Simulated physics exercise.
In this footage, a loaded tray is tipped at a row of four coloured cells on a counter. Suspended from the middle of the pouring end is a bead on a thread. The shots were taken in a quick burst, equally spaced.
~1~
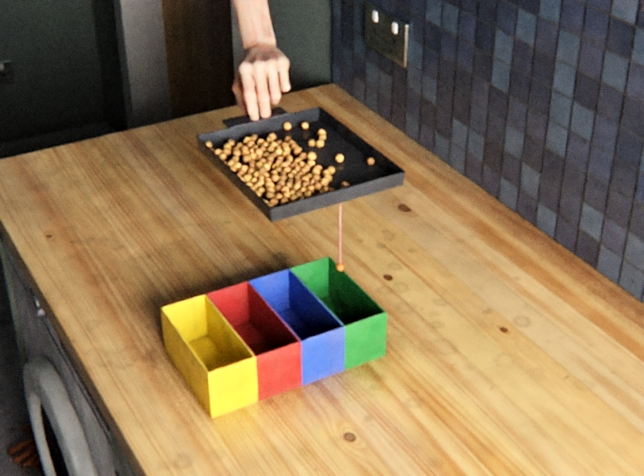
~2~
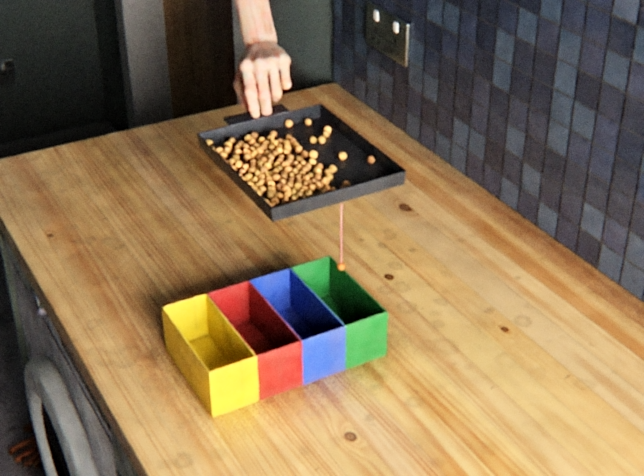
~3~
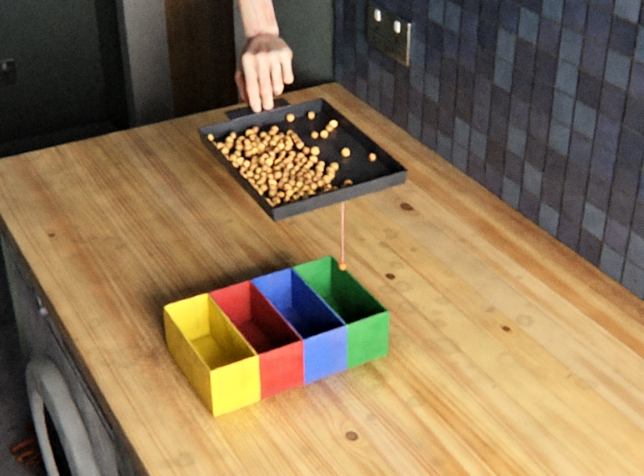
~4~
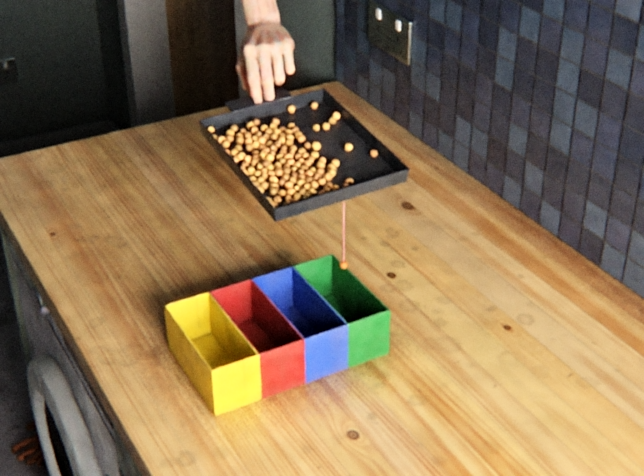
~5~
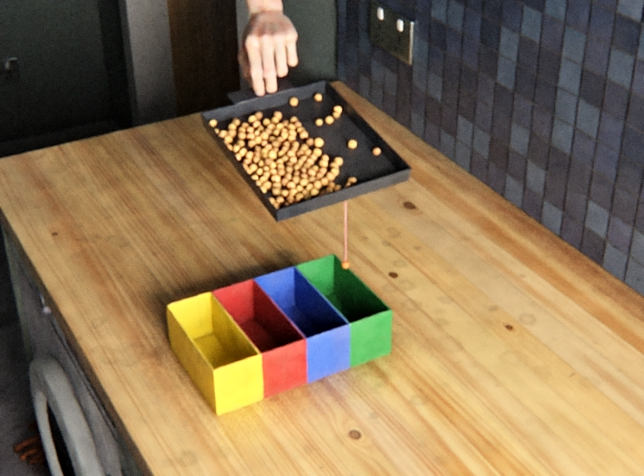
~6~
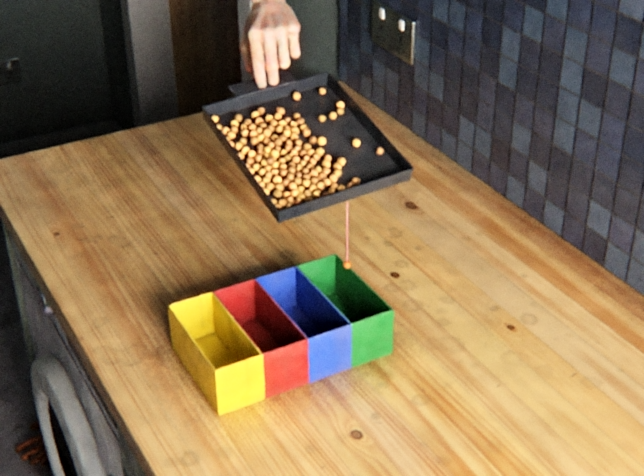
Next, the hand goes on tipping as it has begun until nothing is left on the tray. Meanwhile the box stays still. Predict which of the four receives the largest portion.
The blue one receives the largest portion.
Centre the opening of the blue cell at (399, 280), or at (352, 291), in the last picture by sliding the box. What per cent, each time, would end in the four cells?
About 80 and 90 per cent.
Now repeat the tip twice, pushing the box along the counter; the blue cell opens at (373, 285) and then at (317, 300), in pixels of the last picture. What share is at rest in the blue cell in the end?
About 20% on the first try and 40% on the second.
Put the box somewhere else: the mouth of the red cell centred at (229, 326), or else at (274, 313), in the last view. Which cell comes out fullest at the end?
That green cell, then the cell in blue.
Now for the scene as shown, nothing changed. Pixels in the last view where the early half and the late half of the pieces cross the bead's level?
First near (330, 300), later near (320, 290).
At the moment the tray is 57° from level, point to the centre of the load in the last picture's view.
In the last view the centre sits at roughly (312, 166).
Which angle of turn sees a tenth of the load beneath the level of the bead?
Roughly 85 degrees.
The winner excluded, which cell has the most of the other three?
The green cell.
Soon after the last picture, tray tipped steeply; all on the tray.
A little later, tray tipped right over; about a third on the tray; about a quarter in the blue cell; about a quarter in the green cell; a small part in the red cell; about a quarter falling or outside the box.
Later still, tray tipped past a quarter turn; about half in the blue cell; about a quarter in the green cell; a small part in the red cell; a stray few in the yellow cell; a small part falling or outside the box.
By the end, tray tipped past a quarter turn; about half in the blue cell; about a quarter in the green cell; a small part in the red cell; a stray few in the yellow cell; a small part outside the box.
